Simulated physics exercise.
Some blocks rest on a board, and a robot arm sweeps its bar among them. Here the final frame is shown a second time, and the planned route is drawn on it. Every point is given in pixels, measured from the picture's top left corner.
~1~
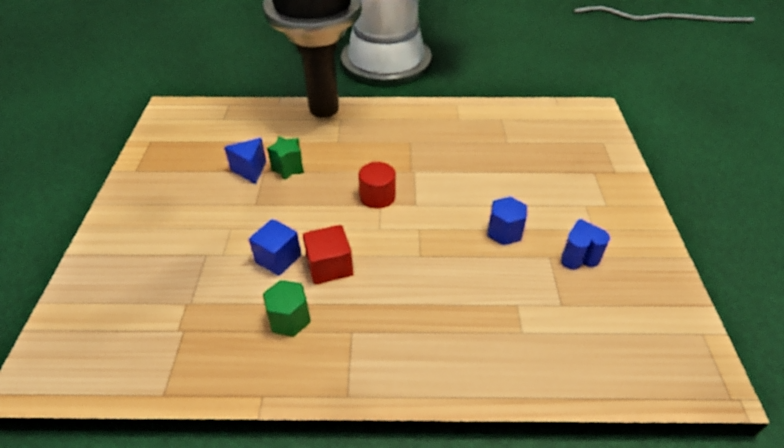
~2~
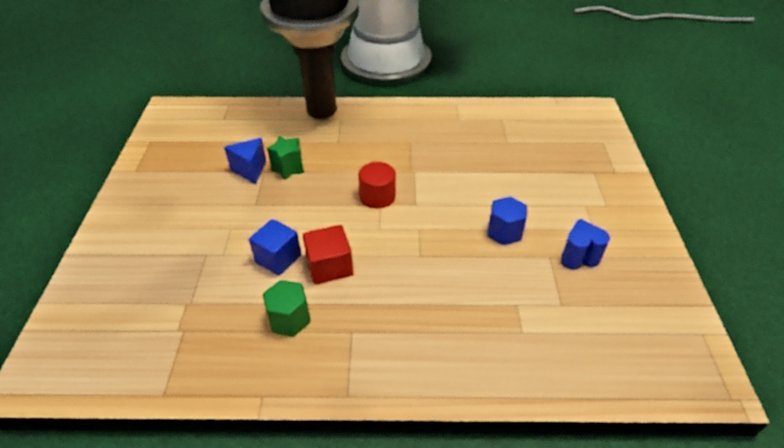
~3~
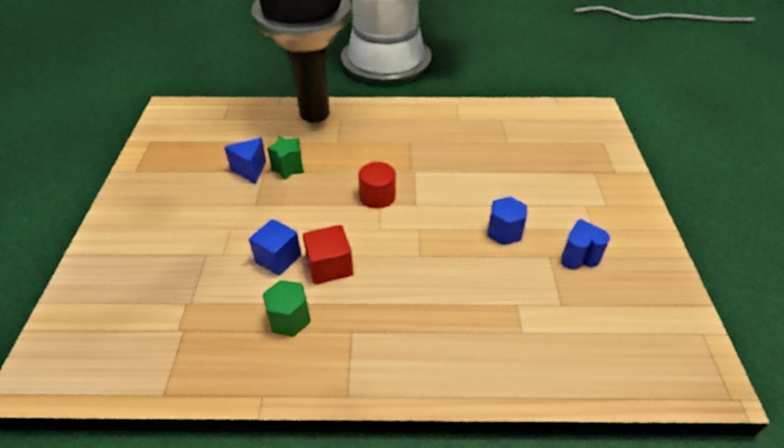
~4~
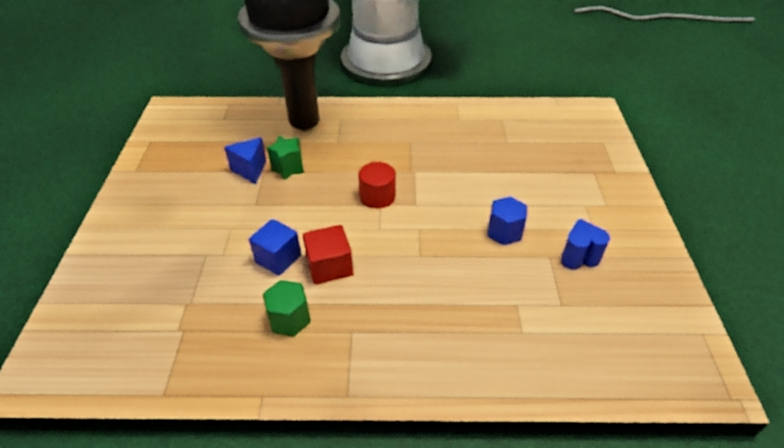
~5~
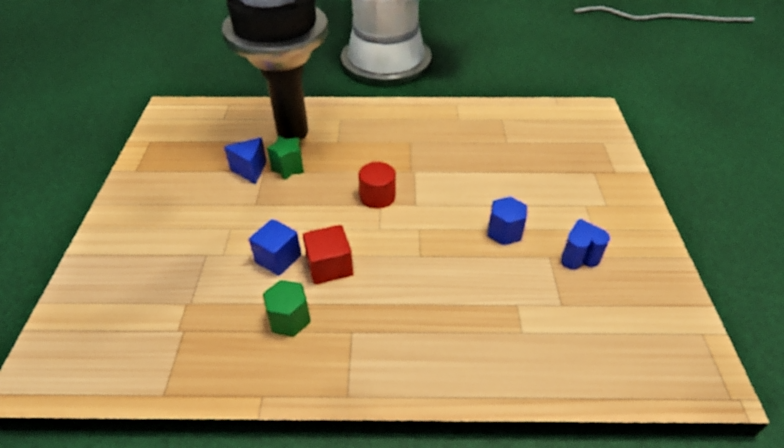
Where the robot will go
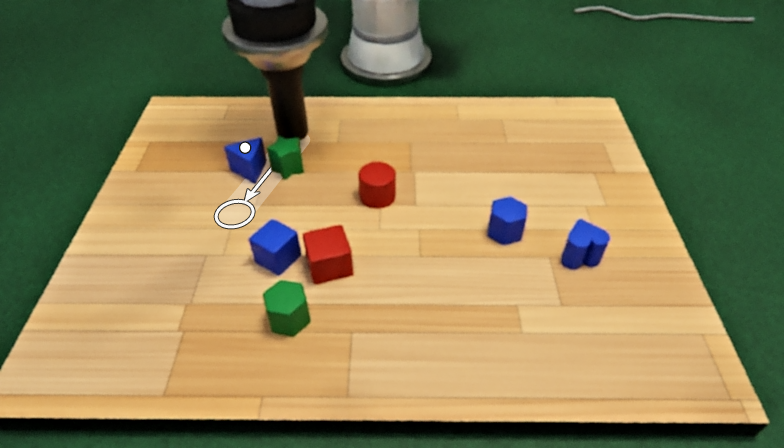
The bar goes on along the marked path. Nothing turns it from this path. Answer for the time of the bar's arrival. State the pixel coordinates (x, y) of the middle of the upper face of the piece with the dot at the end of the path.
My prediction: (226, 155).
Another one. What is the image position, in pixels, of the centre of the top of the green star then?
The centre of its top face lies at (283, 166).
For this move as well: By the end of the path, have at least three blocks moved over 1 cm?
No
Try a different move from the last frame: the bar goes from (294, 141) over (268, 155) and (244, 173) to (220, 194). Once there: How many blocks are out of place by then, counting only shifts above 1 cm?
I count one.
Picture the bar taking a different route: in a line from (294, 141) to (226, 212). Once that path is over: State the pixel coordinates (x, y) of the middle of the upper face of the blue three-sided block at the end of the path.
Near (213, 160).
The line goes from (294, 141) to (235, 214); the dot is on the blue three-sided block.
The first path, step by step. One third of the way, bar at (275, 156); blue three-sided block at (241, 149); green star at (282, 156), turned 35° anticlockwise.
Two thirds of the way, bar at (255, 180); blue three-sided block at (227, 155); green star at (283, 166), turned 85° anticlockwise.
At the end, bar at (233, 207); blue three-sided block at (226, 155); blue four-sided block unmoved; green star at (283, 166), turned 85° anticlockwise.
